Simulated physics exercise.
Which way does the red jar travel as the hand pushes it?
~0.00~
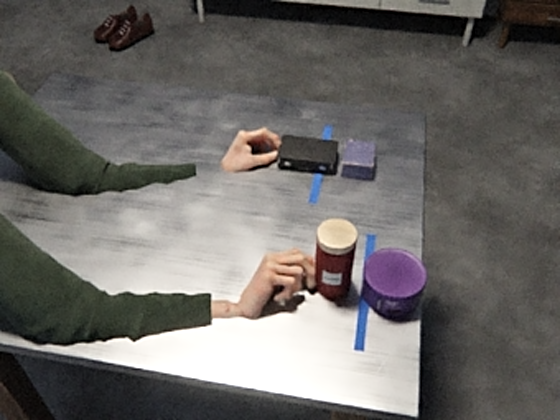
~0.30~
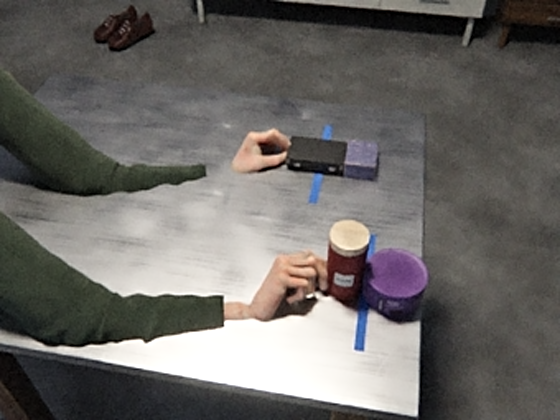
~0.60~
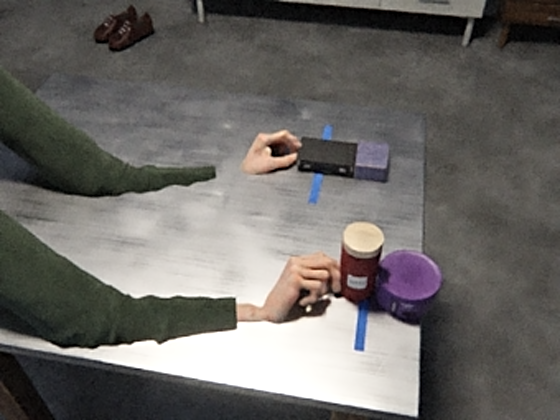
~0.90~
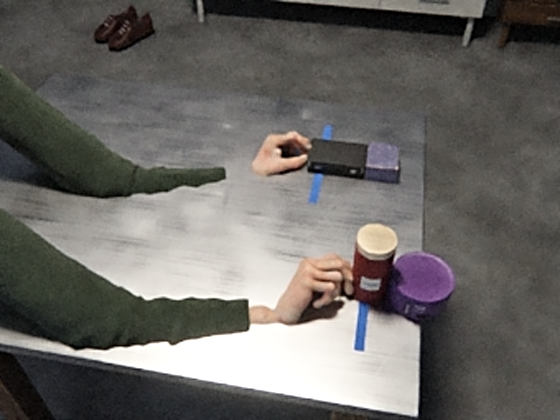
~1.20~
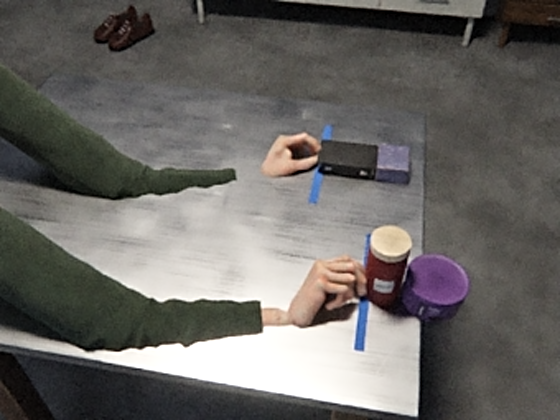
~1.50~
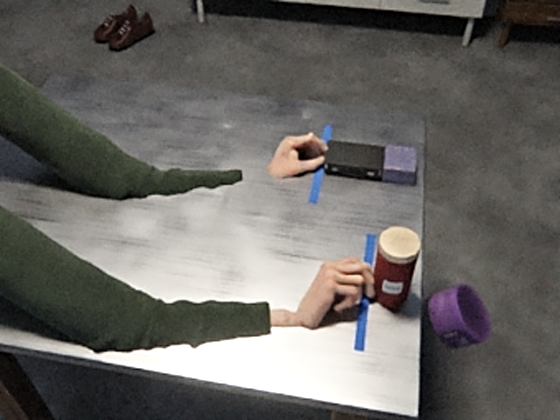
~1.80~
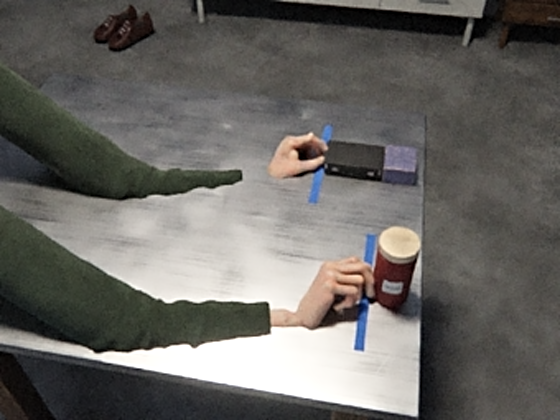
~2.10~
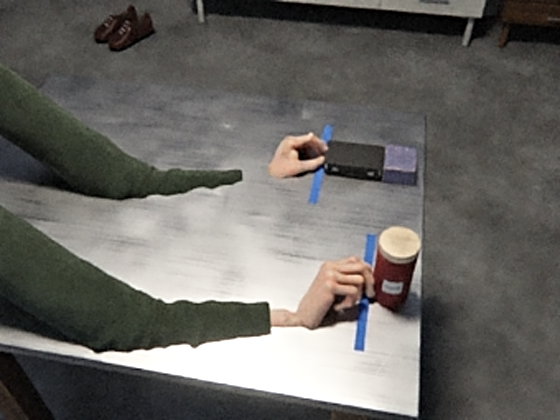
The red jar moves to the right, toward the edge of the table.
